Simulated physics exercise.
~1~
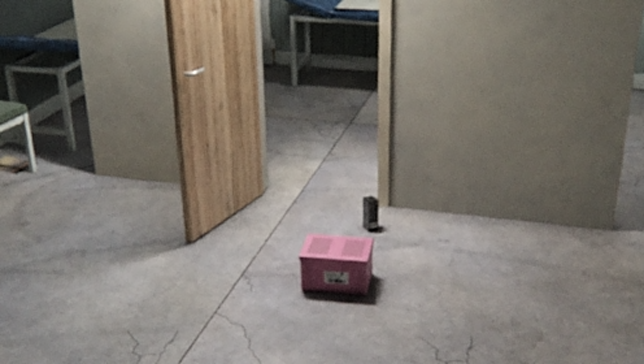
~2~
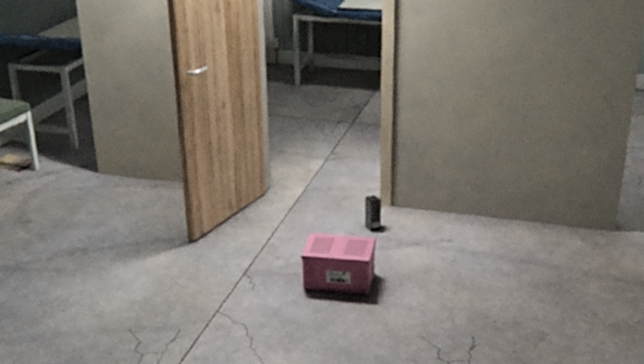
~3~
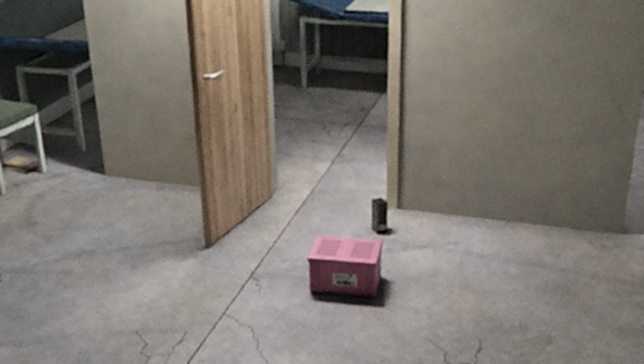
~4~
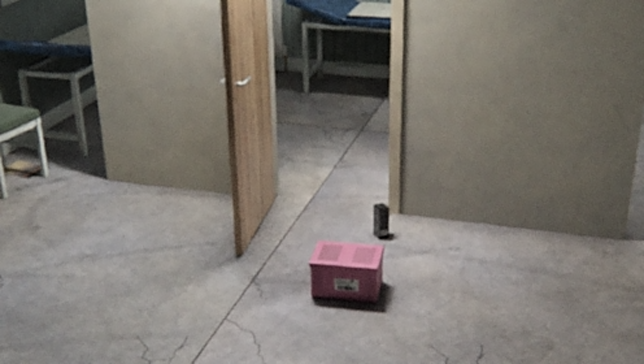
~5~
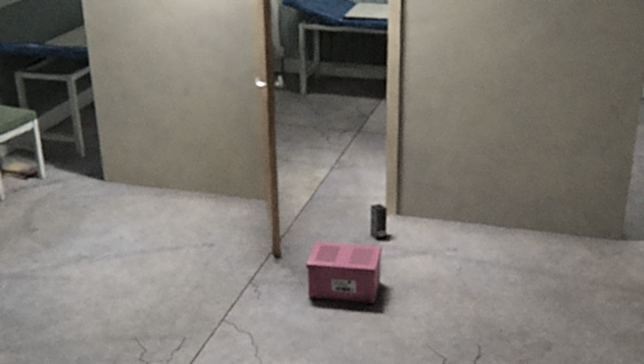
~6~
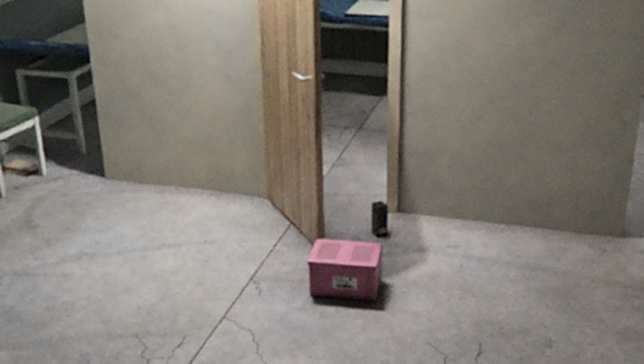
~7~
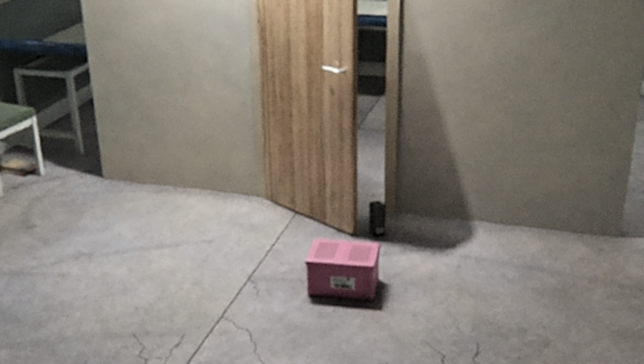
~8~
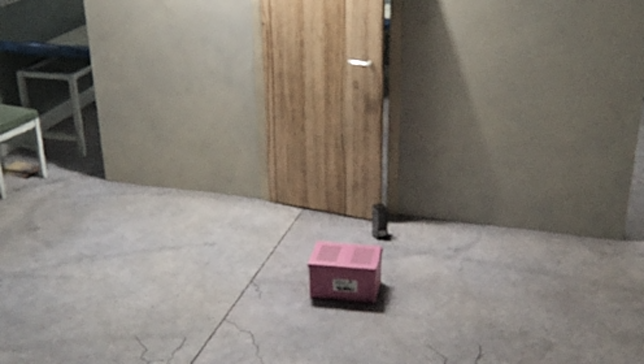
A wooden door with a pale handle stands wide open in a grey partition wall, seen from slightly above by a gently swaying camera across a cracked concrete floor. A pink tote with a white label sits on the floor in front of the doorway, and a small black carton stands behind it near the right side of the opening. The door swings to the right, turns edge-on, then continues towards the frame, narrowing the view of the blue-topped furniture beyond. It passes behind the tote without shifting either object and ends almost shut, with a thin gap beside the carton.
